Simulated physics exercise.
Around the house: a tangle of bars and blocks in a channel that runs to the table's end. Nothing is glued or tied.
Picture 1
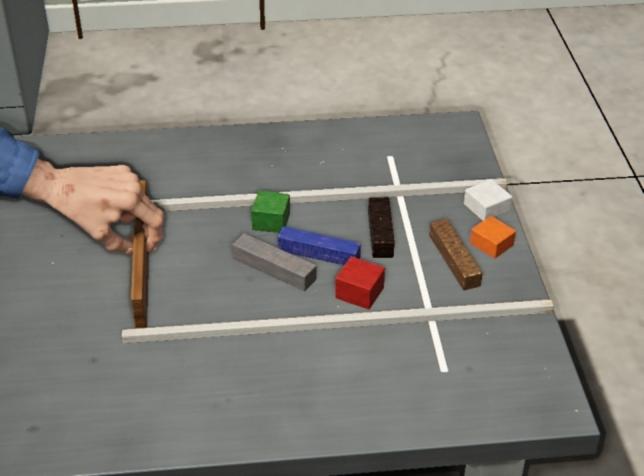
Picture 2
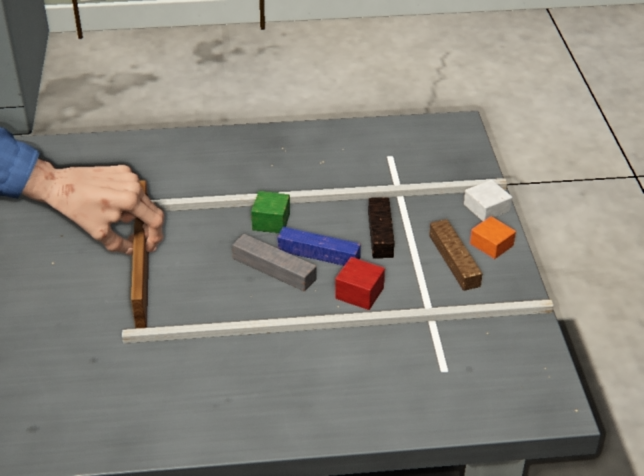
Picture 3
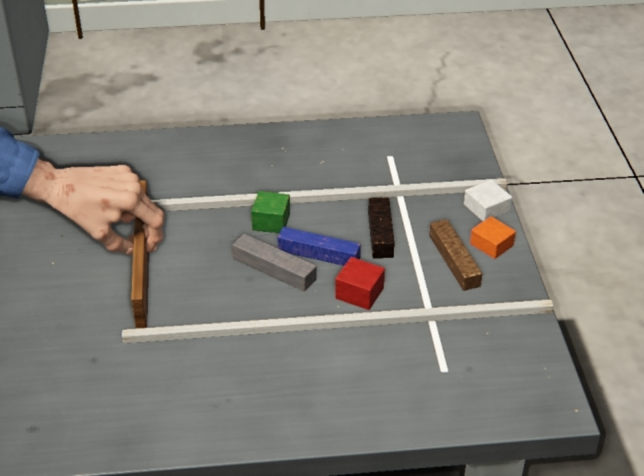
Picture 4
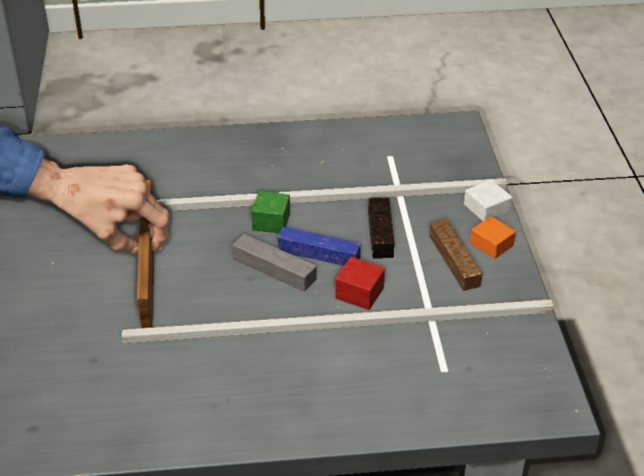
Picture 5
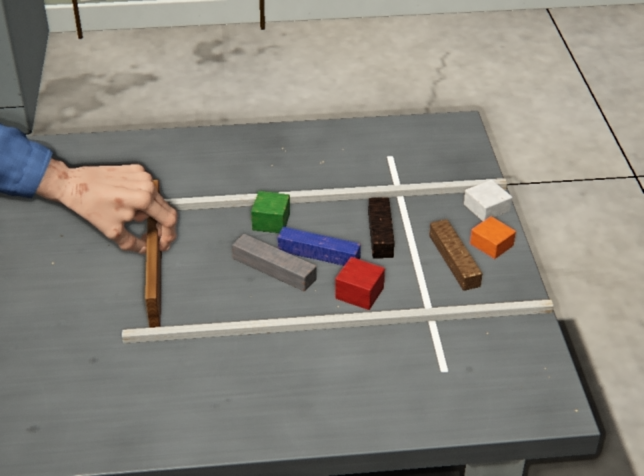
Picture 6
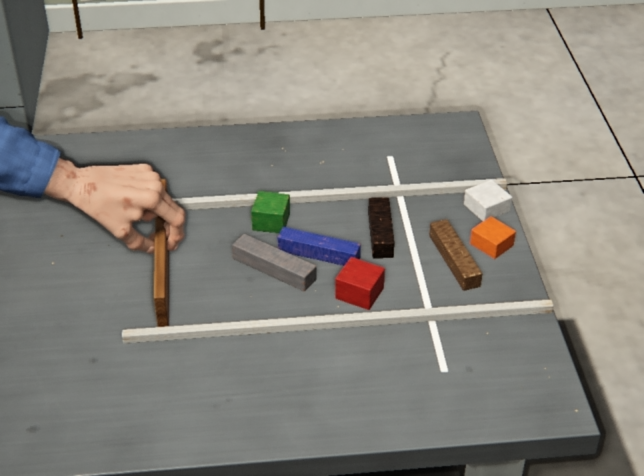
Hand holding a wooden board upright, then sliding it slightly right between two pale rails, while colored blocks and bars lie still.
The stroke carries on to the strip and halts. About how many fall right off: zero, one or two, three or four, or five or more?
As it turns out, the number that fall off is zero.
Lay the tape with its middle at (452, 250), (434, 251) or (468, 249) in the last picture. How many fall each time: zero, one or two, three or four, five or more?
Taking them in turn, just one or two; one to two; three to four.
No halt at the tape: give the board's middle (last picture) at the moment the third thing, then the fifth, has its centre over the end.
At (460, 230) for the third, at (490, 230) for the fifth.
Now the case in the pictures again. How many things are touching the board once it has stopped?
That makes 2.
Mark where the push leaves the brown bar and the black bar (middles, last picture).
First (486, 253), then (457, 223).
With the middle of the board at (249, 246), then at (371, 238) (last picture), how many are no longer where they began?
By then 1, and 5.
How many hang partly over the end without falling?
That would be 1.
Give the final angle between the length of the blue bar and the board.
Roughly 0° out of line.
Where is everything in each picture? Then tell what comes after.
The first picture shows white block (488, 200); orange block (493, 237); brown bar (455, 254); board (141, 253); tape (414, 252).
The second picture shows orange block (493, 237); black bar (381, 227).
The third picture shows brown bar (455, 254); blue bar (319, 247).
The fourth picture shows white block (488, 200); grey bar (274, 262).
The fifth picture shows orange block (493, 237); green block (271, 212).
The sixth picture shows white block (488, 200); orange block (493, 237); brown bar (455, 254); board (162, 252); tape (414, 252).
A little later, none off yet; white block at rest near (488, 200); orange block at rest near (493, 237); brown bar at rest near (455, 254).
When it is over, the number that fall off is zero.
